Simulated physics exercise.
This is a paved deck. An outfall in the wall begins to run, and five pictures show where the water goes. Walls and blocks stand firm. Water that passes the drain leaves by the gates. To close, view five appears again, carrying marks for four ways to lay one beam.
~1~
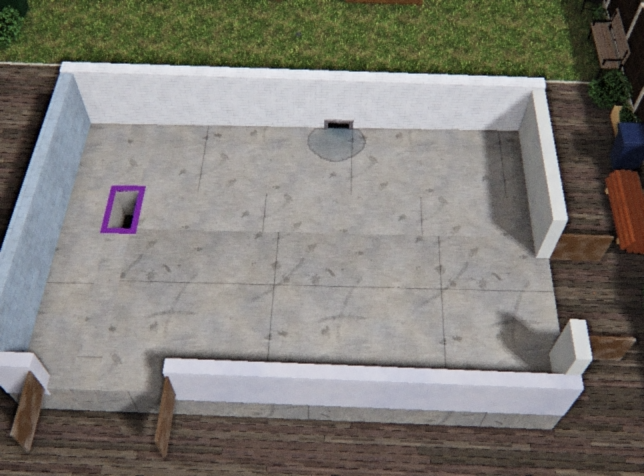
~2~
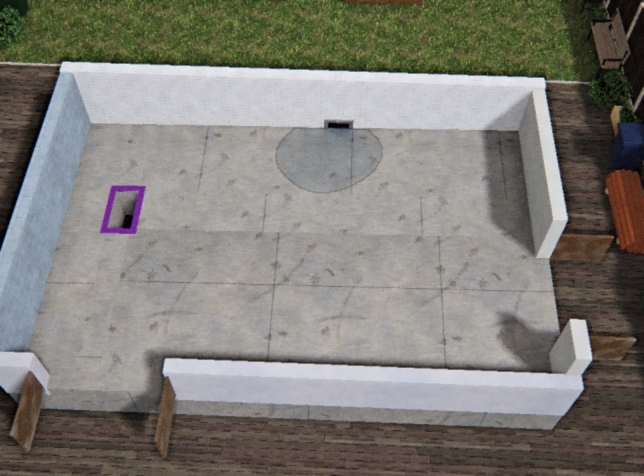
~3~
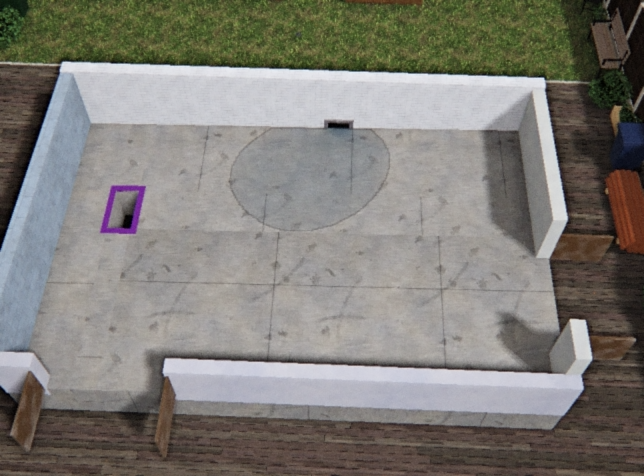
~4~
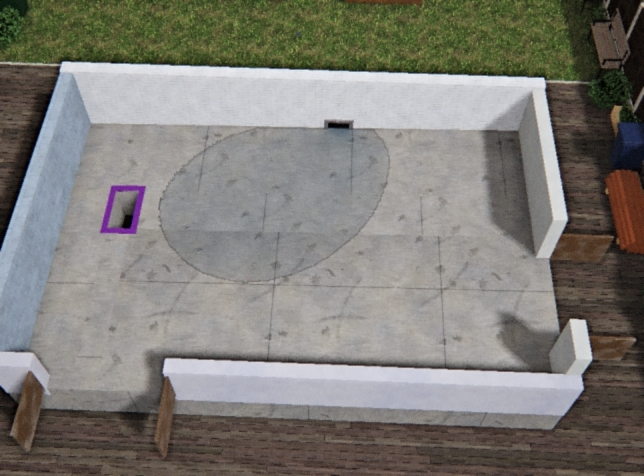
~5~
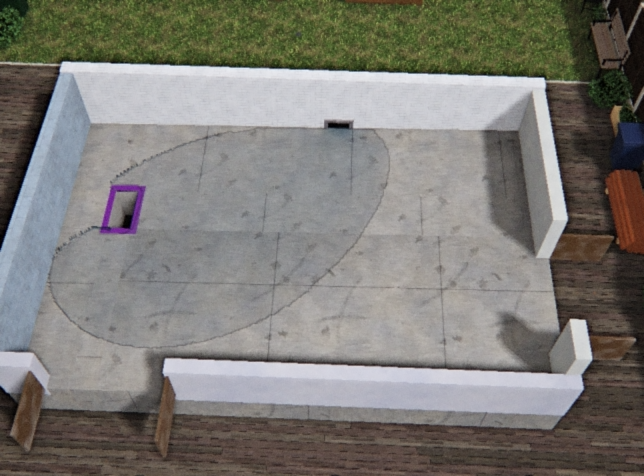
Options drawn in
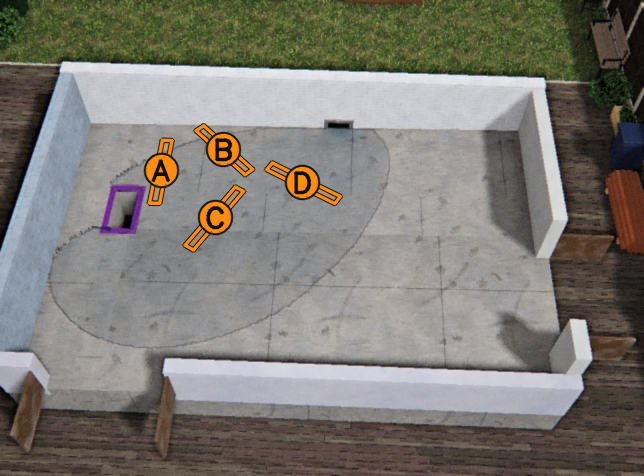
A paved deck enclosed by low white walls, with water spreading from a back-wall outfall toward the lower left, reaching the purple drain.
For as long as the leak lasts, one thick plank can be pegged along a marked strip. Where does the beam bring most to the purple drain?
D beats the others.
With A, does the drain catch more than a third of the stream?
No, it does not.
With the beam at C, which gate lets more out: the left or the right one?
More leaves on the left.
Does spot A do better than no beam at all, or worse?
Worse.
On the marked copy, A from (154, 203) to (167, 140); B from (199, 128) to (248, 172); C from (189, 247) to (239, 189); D from (269, 166) to (337, 199).
Choosing A, about 14 % of the stream goes into the purple drain, about 85 % out by the gates.
Choosing B, about 15 % of the stream goes into the purple drain, about 84 % out by the gates.
Choosing C, about 16 % of the stream goes into the purple drain, about 83 % out by the gates.
Choosing D, about 23 % of the stream goes into the purple drain, about 76 % out by the gates.
